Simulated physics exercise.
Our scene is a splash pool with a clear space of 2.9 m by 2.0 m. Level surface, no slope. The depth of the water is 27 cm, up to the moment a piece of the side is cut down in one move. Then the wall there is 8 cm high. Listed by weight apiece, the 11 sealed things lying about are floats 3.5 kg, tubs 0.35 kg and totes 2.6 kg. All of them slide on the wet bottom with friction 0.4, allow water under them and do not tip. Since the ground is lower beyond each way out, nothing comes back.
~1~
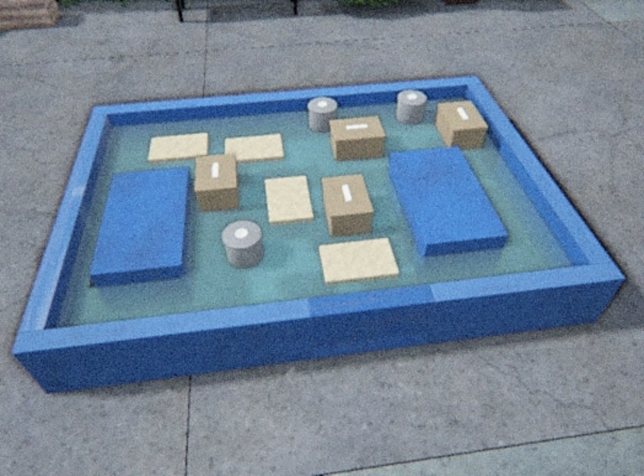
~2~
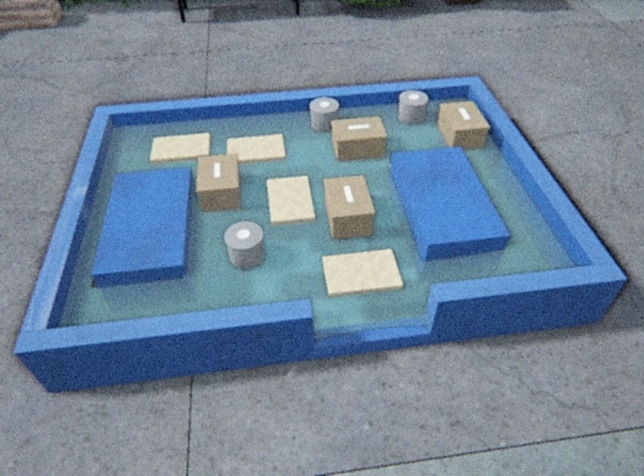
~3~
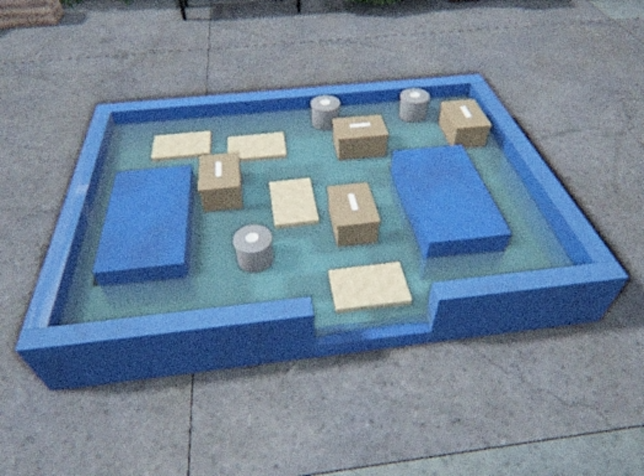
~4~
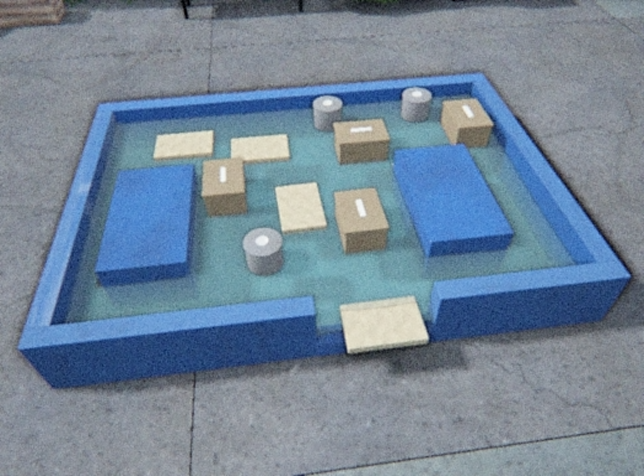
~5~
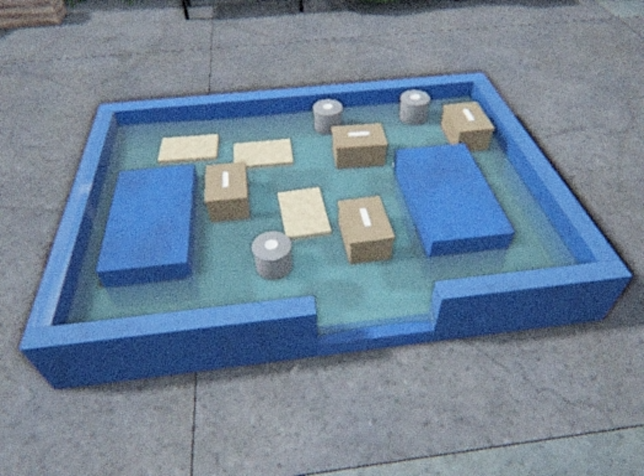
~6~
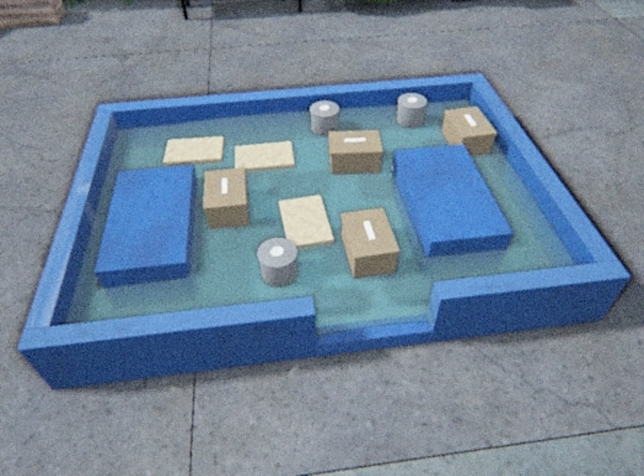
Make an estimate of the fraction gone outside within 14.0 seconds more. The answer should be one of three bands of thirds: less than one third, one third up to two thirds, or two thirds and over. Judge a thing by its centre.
It falls in the band one third up to two thirds.
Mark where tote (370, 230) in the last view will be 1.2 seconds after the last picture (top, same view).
Position: Approx. (386, 289).
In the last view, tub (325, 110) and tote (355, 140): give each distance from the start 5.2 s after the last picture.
Answer, in order asked: 20 cm, 60 cm.
Then, 1.2 s after the last picture 1 of 11 are out; 10 afloat.
Then, 5.2 s after the last picture 4 of 11 are out; 7 afloat.
Then, 10.0 s after the last picture 4 of 11 are out; 7 afloat.
Then, 14.0 s after the last picture 5 of 11 are out; 6 afloat.
